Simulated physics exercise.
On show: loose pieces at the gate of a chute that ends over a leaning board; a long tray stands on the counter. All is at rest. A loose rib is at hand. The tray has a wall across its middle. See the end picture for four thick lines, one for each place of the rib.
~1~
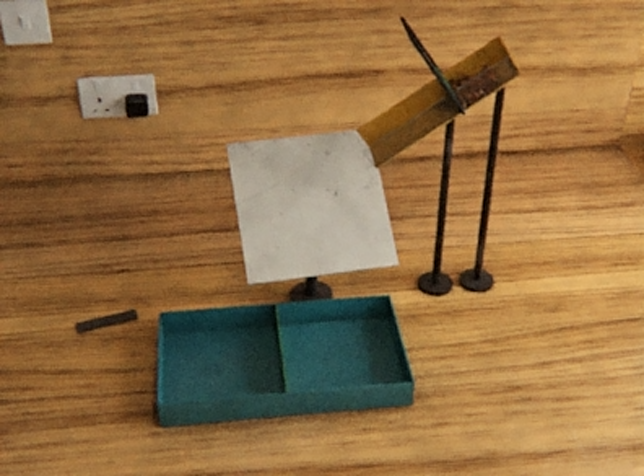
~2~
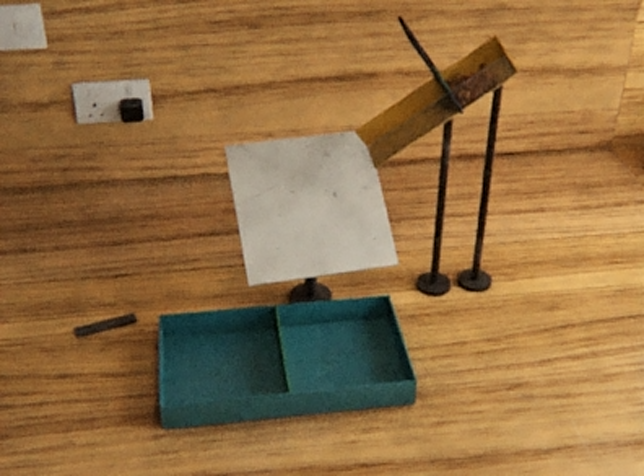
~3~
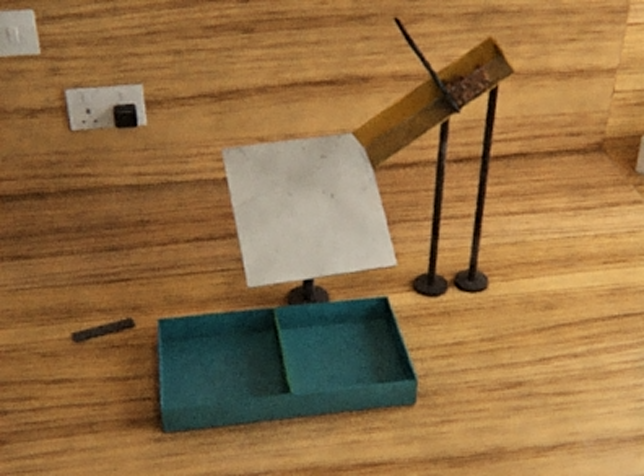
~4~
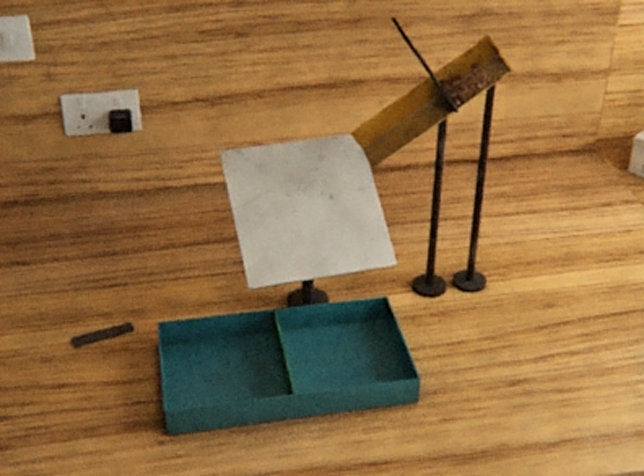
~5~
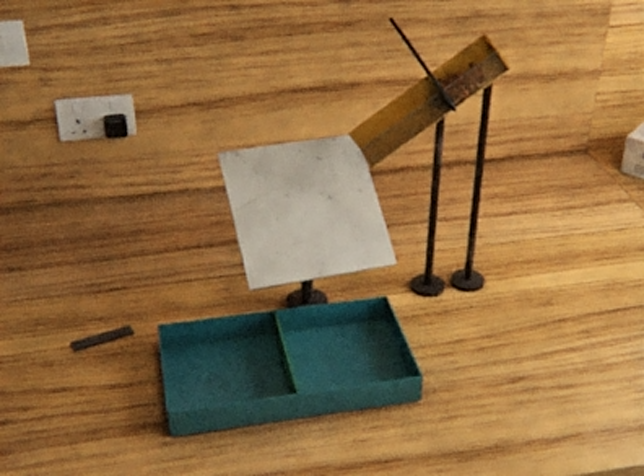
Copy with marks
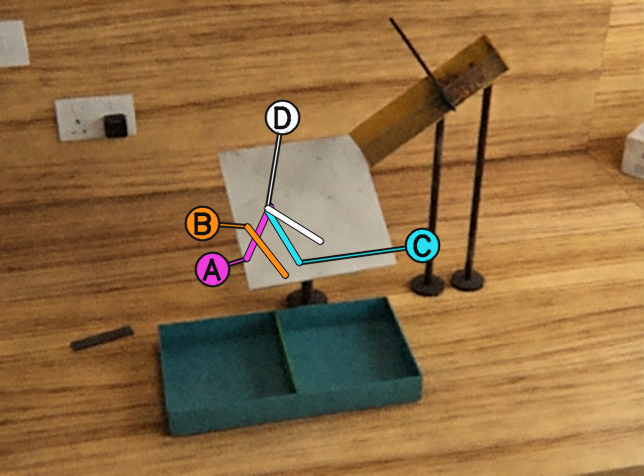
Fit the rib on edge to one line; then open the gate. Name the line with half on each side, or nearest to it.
I would pick line A.
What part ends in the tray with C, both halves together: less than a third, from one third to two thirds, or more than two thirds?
Line C gives more than two thirds.
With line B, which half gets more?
The right half.
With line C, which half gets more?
The right half.
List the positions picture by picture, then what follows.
In the first picture, load behind the gate (470, 89), cereal balls; lip of the chute (373, 158), sloping gently.
In the second picture, middle of the board (311, 204), tilted fairly steeply; middle of its low edge (325, 275); of its high edge (297, 138).
In the third picture, front corners of the tray (162, 409) and (417, 380); front end of its middle wall (292, 394).
In the fourth picture, middle of the load (461, 88); lip (367, 160).
In the fifth picture, middle of the load (458, 87); lip (366, 159).
On the marked copy, line A from (270, 206) to (246, 258); line B from (247, 226) to (285, 275); line C from (267, 211) to (299, 262); line D from (267, 208) to (320, 241).
If A is chosen, of what is caught, roughly half in the left half, roughly half in the right.
If B is chosen, of what is caught, just a few in the left half, almost all in the right.
If C is chosen, of what is caught, not one piece in the left half, every piece in the right.
If D is chosen, of what is caught, not one piece in the left half, every piece in the right.
